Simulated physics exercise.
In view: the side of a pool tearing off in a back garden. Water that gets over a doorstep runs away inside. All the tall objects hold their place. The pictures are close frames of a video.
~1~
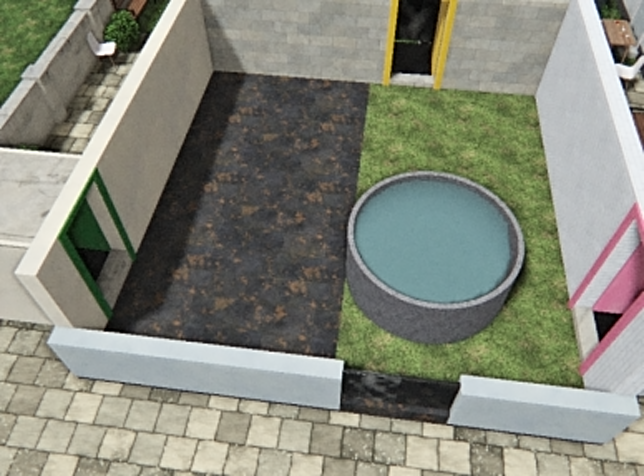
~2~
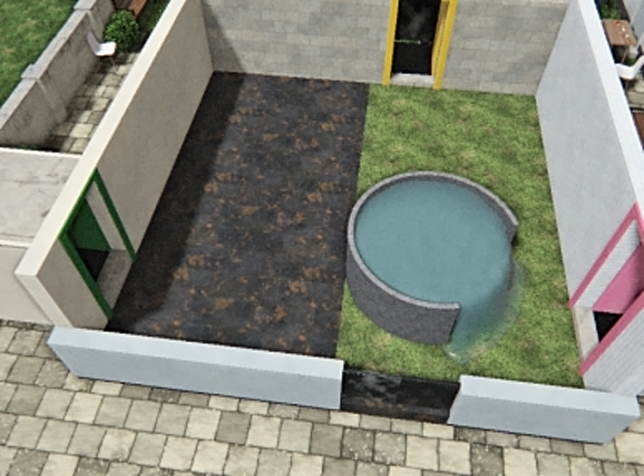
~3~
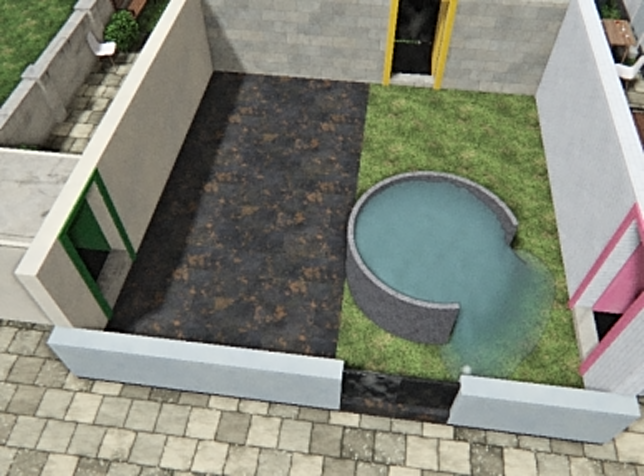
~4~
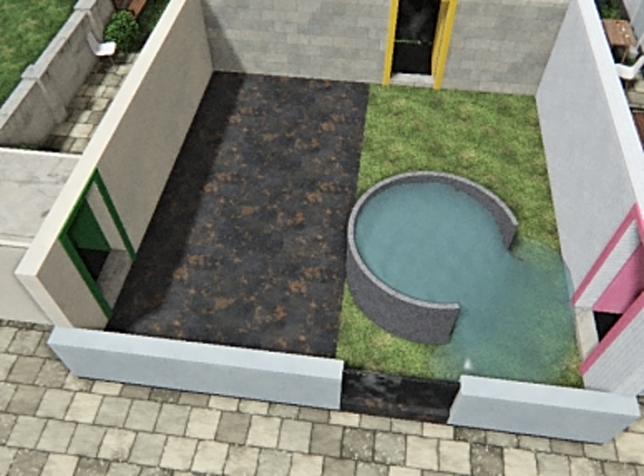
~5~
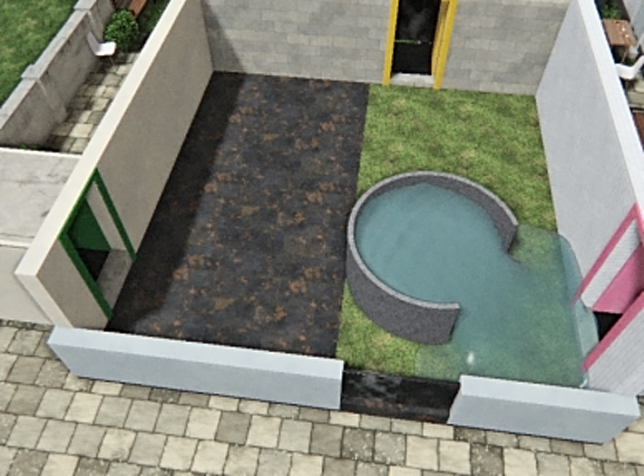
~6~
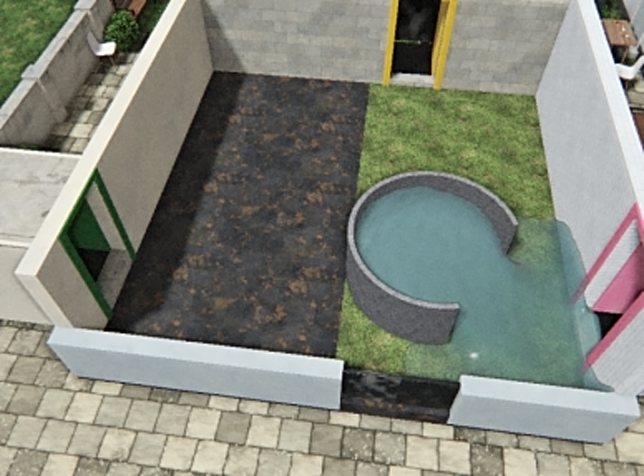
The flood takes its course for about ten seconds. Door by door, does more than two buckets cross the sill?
The green door admits no more than that; the pink door lets in a lot; the yellow door admits no more than that.
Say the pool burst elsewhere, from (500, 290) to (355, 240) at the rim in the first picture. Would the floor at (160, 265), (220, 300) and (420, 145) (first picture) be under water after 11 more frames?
In turn: Covered, flooded, not flooded.
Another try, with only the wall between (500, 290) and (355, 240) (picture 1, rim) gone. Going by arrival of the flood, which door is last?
Last comes the one in yellow.
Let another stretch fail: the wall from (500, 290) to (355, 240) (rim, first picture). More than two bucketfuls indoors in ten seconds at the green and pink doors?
In short: The green door floods; the pink door goes over.
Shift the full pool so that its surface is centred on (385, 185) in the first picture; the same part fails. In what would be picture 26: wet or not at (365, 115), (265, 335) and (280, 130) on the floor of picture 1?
As listed: Free of water, under water, not flooded.
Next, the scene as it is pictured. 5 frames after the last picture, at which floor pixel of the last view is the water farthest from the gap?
Roughly at (544, 166).
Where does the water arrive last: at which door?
The one in yellow.
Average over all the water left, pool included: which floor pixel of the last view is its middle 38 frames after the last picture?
Roughly at (403, 234).
A moment on, water covers 15 % of the floor; the green door not reached, the pink door far over two buckets in, the yellow door not reached.
Next, water covers 25 % of the floor; the green door not reached, the pink door far over two buckets in, the yellow door not reached.
Then, water covers 55 % of the floor; the green door not reached, the pink door far over two buckets in, the yellow door not reached.
Later, water covers 80 % of the floor; the green door wet at the sill, nothing in, the pink door far over two buckets in, the yellow door wet at the sill, nothing in.
In the end, water covers 100 % of the floor; the green door wet at the sill, nothing in, the pink door far over two buckets in, the yellow door wet at the sill, nothing in.
